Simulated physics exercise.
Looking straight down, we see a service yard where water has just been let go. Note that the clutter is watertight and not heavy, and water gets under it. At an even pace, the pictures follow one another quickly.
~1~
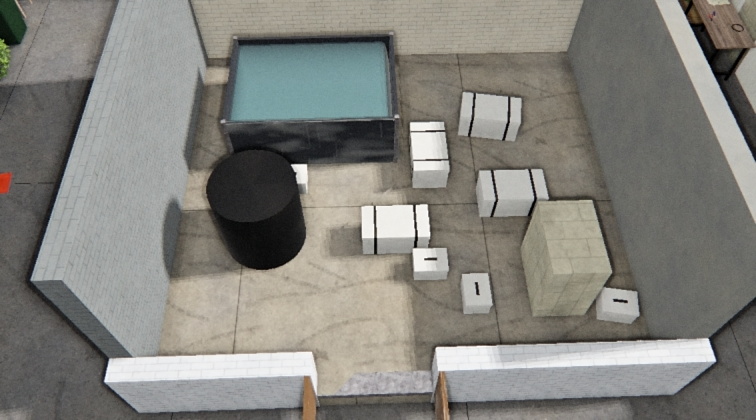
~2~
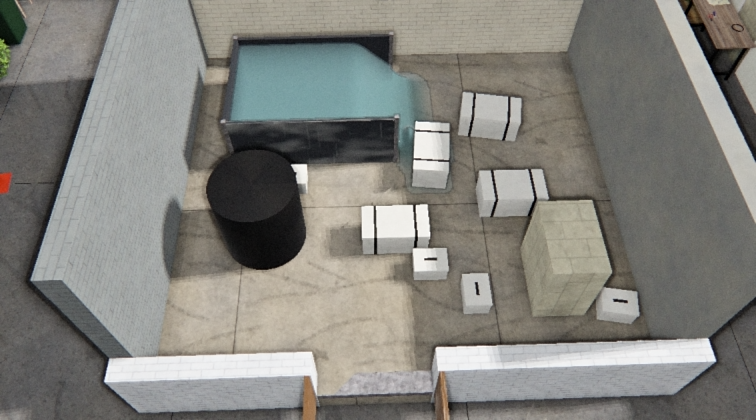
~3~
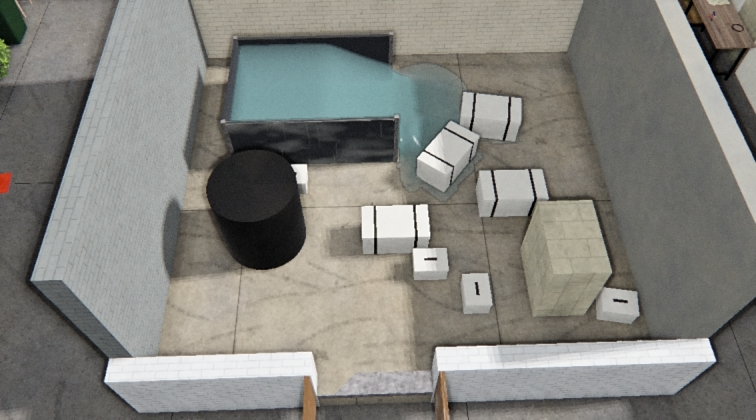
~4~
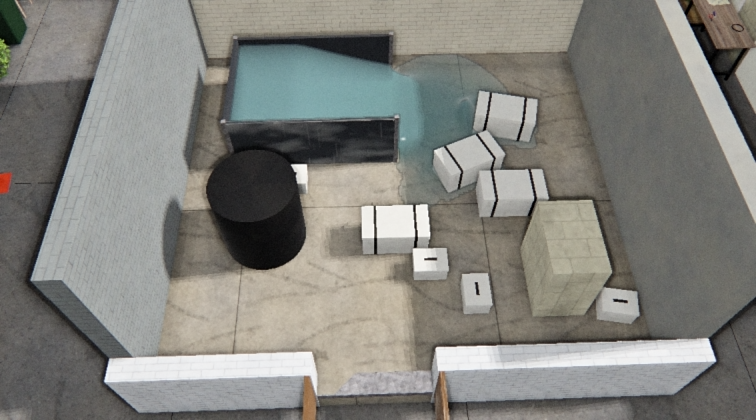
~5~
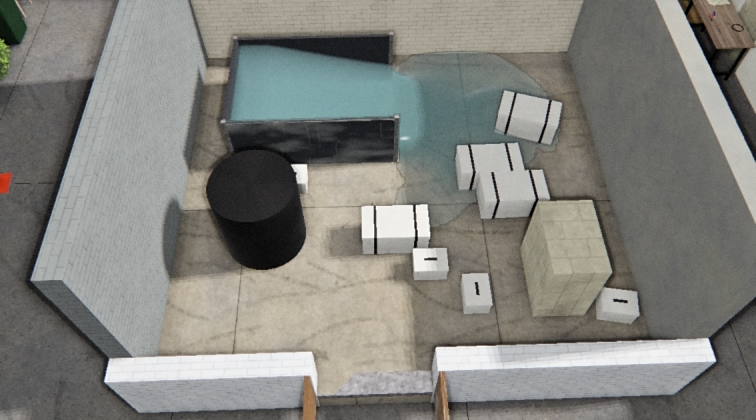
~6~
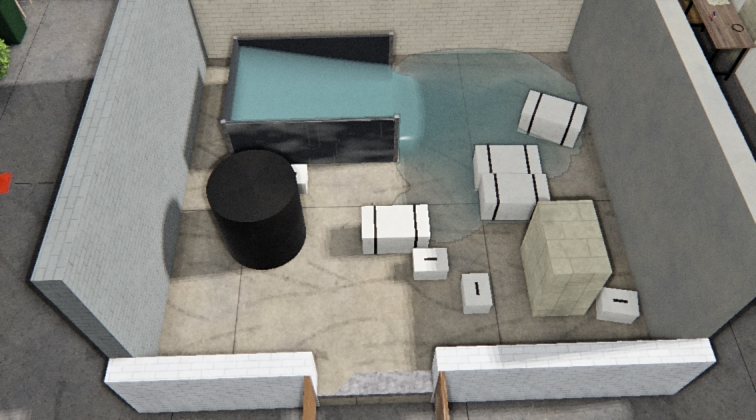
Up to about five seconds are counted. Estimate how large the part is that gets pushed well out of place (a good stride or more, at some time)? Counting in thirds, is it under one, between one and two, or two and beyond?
It climbs to two thirds.
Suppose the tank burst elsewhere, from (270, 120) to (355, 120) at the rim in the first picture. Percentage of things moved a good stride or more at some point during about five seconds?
About 60 per cent.
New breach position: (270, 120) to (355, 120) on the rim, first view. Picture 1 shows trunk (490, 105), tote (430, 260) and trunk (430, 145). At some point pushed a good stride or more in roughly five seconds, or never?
In the order asked: Never gets that far, then goes the distance, then never gets that far.
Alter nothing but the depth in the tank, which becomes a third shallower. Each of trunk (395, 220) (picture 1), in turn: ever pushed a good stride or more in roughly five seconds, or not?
Going by the pictures, I'd say it stopped short.
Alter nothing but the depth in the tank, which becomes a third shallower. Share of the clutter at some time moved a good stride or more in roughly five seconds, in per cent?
Close to 80 % of the lot.
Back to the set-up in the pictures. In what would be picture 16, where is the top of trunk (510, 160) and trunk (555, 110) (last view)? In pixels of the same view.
Roughly (590, 180) and (568, 135).
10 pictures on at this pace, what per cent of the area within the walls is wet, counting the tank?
I'd put it at some 55 per cent.
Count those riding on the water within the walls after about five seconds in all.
Number: 4.
A moment on, 2 of 8 are well off their spots; 1 afloat.
Next, 3 of 8 are well off their spots; 2 afloat.
Later, 4 of 8 are well off their spots; 3 afloat.
In the end, 7 of 8 are well off their spots, and 7 have been at some point; 4 afloat.
